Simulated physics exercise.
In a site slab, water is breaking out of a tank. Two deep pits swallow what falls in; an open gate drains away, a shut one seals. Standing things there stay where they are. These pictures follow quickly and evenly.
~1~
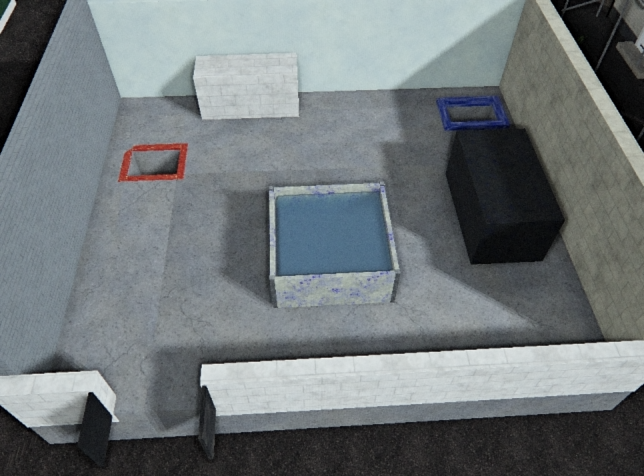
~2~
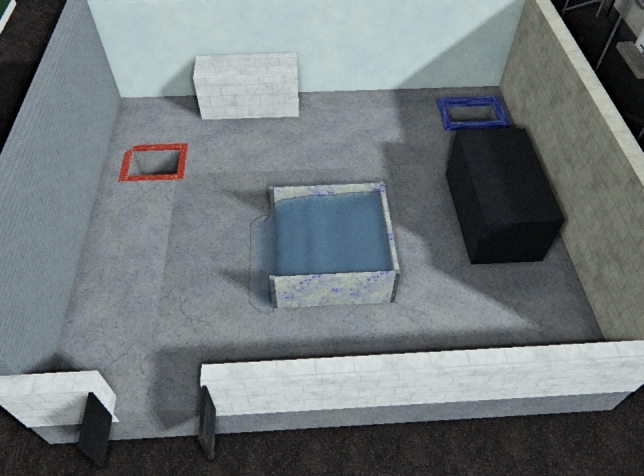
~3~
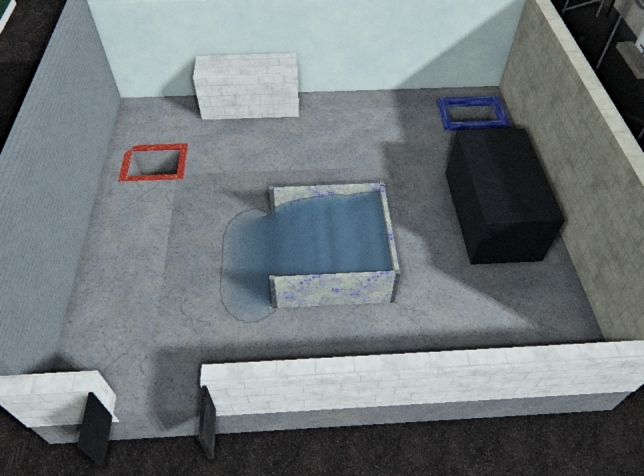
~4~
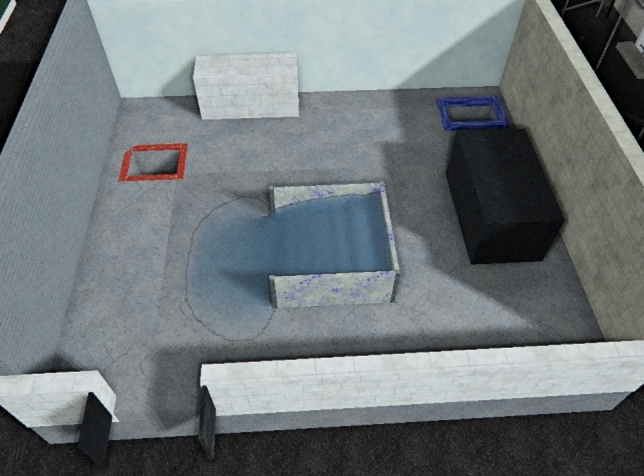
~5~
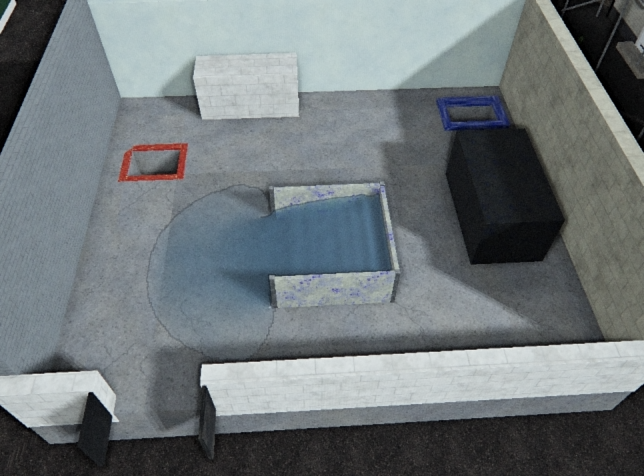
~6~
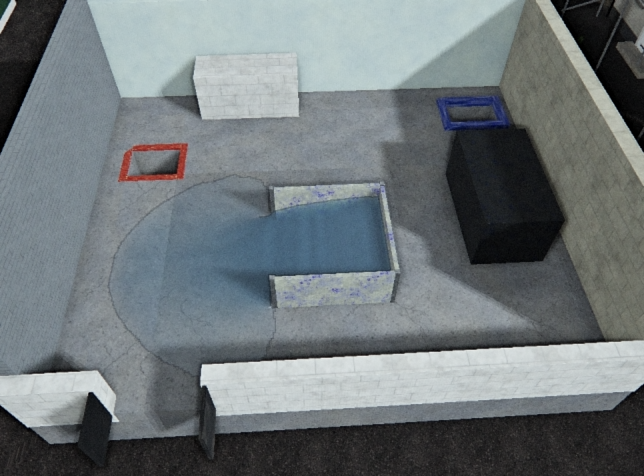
Water in the square, open tank poured out through its left side onto the gray floor, then spread leftward in a widening, rounded sheet between the red-rimmed pit and the low white front wall.
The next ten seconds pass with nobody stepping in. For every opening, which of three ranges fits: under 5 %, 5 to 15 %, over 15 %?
In order: The gate will not stay within fifteen per cent; the blue pit will not reach five per cent; the red pit will not stay within fifteen per cent.
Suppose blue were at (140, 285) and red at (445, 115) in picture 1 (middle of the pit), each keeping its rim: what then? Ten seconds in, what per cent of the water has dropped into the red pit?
Share, red pit, approx.: 0 in a hundred.
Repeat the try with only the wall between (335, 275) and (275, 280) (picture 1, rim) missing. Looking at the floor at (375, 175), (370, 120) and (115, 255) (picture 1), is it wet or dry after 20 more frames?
Result, in sequence: Untouched by the flood; untouched by the flood; inundated.
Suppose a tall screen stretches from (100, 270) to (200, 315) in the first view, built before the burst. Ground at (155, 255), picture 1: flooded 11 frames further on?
My call: Swamped.
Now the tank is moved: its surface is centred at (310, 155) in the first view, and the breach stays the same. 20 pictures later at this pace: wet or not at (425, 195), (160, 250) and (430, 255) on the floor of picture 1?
In order: Unflooded, then inundated, then unflooded.
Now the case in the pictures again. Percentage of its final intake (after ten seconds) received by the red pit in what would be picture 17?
Roughly 10 per cent.
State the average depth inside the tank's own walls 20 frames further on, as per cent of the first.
Around 14 in a hundred, give or take.
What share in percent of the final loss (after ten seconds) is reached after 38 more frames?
Share gone by then: About 75 %.
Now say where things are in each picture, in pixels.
In the first frame, the open tank at (331, 232) is whole and still.
In the second frame, the front is at (270, 309), out from the gap at (276, 251).
In the third frame, water pours out at (276, 252) and has run to (244, 314).
In the fourth frame, the front is at (217, 327), out from the gap at (276, 254).
In the fifth frame, water pours out at (276, 254) and has run to (154, 282).
In the sixth frame, water pours out at (276, 254) and has run to (116, 284).
A moment on, water covers 30 % of the floor; the gate 0 %, the blue pit 0 %, the red pit 0 %.
Next, water covers 30 % of the floor; the gate 2 %, the blue pit 0 %, the red pit 3 %.
Then, water covers 35 % of the floor; the gate 6 %, the blue pit 0 %, the red pit 12 %.
Later, water covers 55 % of the floor; the gate 12 %, the blue pit 0 %, the red pit 21 %.
In the end, water covers 75 % of the floor; the gate 18 %, the blue pit 0 %, the red pit 28 %.
